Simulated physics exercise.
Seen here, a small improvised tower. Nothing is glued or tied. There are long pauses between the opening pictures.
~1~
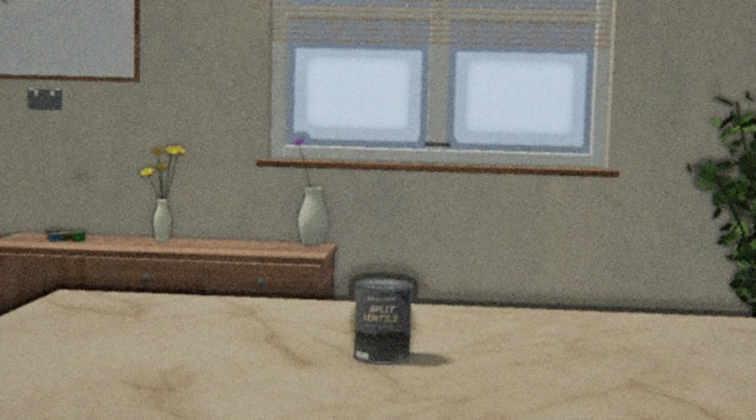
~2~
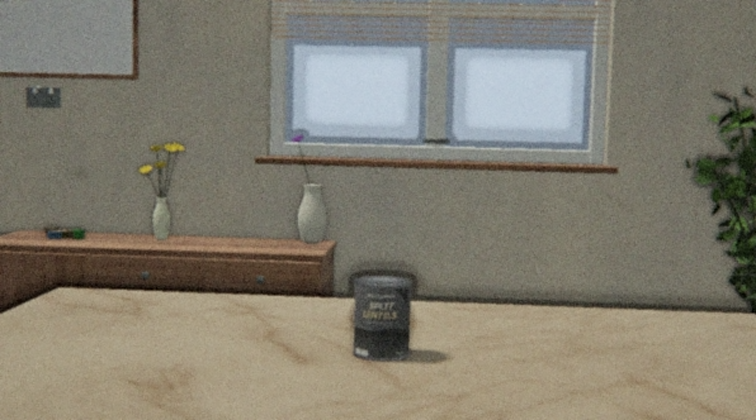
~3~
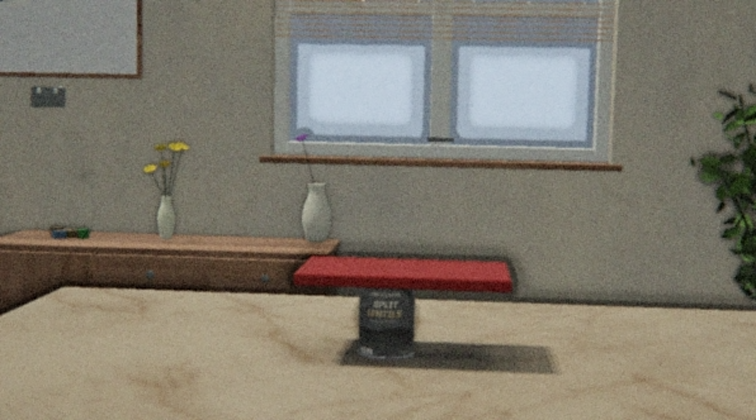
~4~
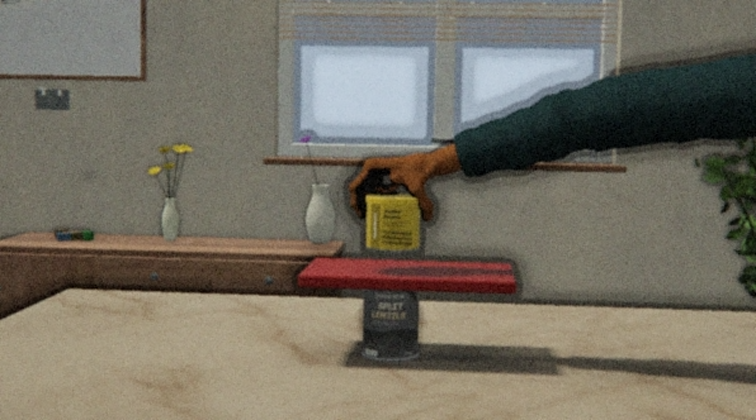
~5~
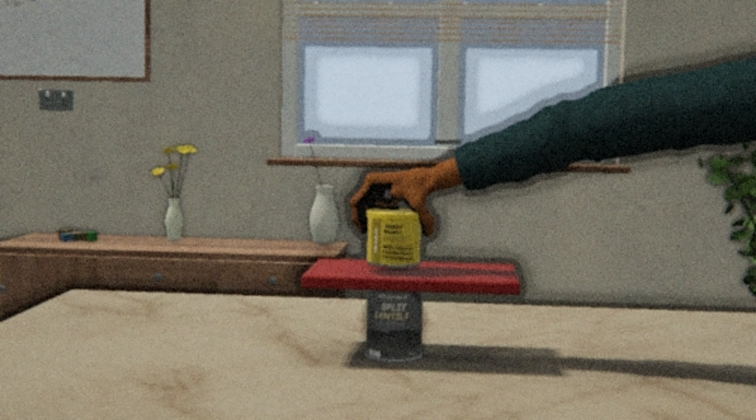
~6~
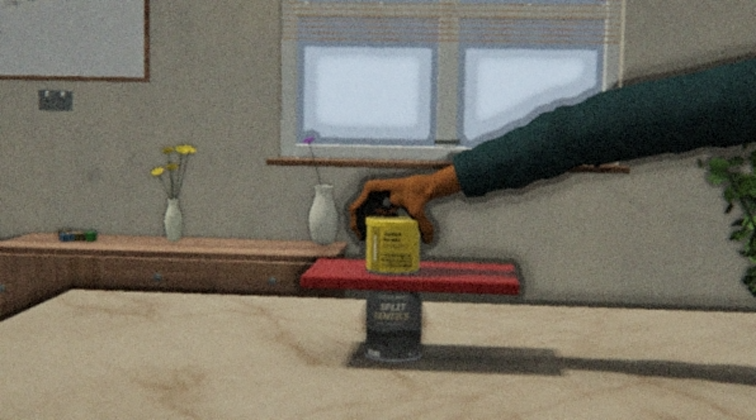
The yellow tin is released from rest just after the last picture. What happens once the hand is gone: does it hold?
In the end the stack holds.
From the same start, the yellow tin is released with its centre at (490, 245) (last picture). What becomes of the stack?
Then it gives way.
Then, 0.60 s later than the last frame, all is still.
Then, 1.40 s later than the last frame, yellow tin resting near (393, 245).
When it is over, all 3 as before. End places, in pixels of the last picture, yellow tin near (393, 245). The stack stays up.
